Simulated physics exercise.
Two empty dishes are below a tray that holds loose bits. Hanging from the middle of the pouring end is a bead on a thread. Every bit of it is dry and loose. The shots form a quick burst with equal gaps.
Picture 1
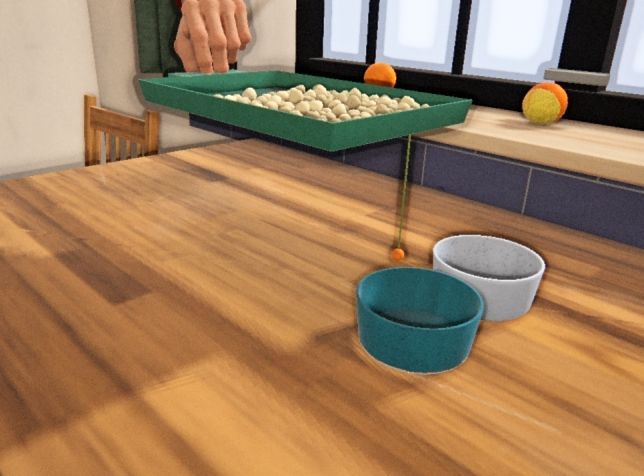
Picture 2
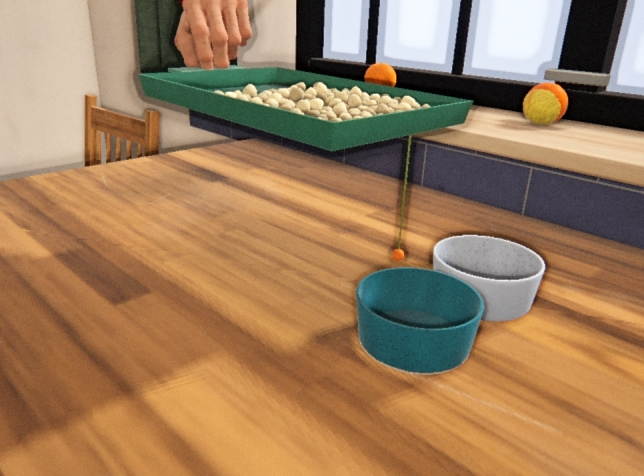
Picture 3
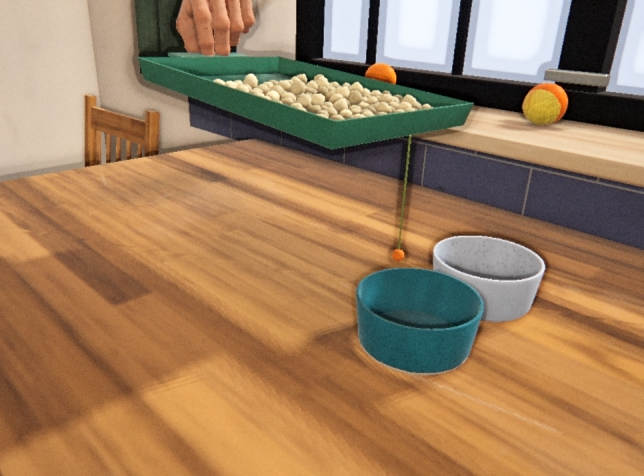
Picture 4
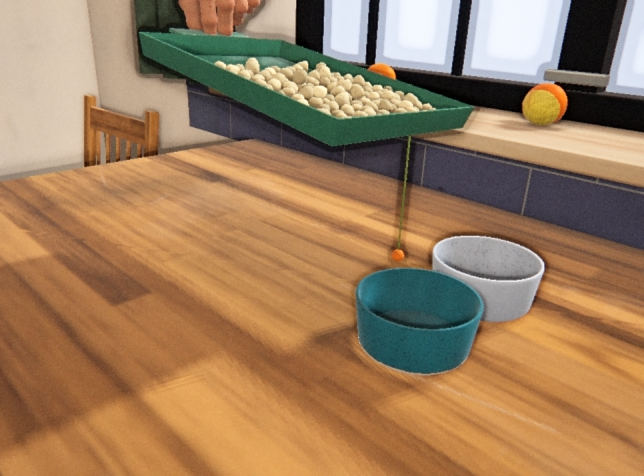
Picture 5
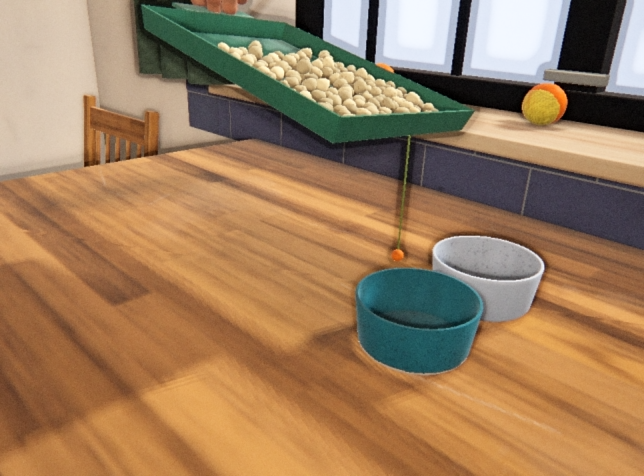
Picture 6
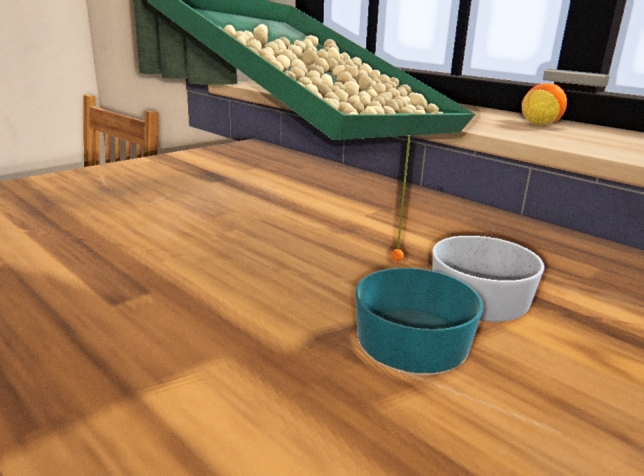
A green tray holding small, round, cream-coloured nuts is held by a hand at its far left above a wooden table, seen from slightly above in a sunlit room with windows behind. Below sit a teal dish and a white dish, with an orange bead hanging on a thread nearby. The hand raises the tray's left side, steepening its slant, while the camera stays still.
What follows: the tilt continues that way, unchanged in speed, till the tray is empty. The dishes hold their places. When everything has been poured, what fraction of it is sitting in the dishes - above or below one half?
The greater share is going to end up in the dishes.
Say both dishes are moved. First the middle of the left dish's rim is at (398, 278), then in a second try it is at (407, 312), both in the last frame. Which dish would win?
Well, first the right-hand one, then the right-hand one.
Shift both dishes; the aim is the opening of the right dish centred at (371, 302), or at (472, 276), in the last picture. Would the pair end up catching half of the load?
The pair would catch the lesser share the first time and the greater share the second time.
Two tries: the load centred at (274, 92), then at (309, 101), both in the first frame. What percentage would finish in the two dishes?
Shares in turn: 80 % and 80 %.
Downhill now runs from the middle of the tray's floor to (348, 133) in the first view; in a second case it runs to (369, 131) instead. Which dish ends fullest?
For the first place it's the left-side dish, for the second the left-side dish.
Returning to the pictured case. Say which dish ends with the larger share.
More winds up in the rightward dish.
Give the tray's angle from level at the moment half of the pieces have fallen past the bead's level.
About 115° of tilt.
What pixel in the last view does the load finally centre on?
At about (473, 297), give or take.
Shortly afterwards, tray tipped steeply; all but a few on the tray; only a few in the air.
Next, tray tipped past a quarter turn; the bulk on the tray; only a few in the left dish; only a few in the right dish; only a few outside both; a little in the air.
Some moments later, tray tipped past a quarter turn; near a quarter in the left dish; near half in the right dish; near a quarter outside both.
In the end, tray tipped past a quarter turn; near a quarter in the left dish; near half in the right dish; near a quarter outside both.
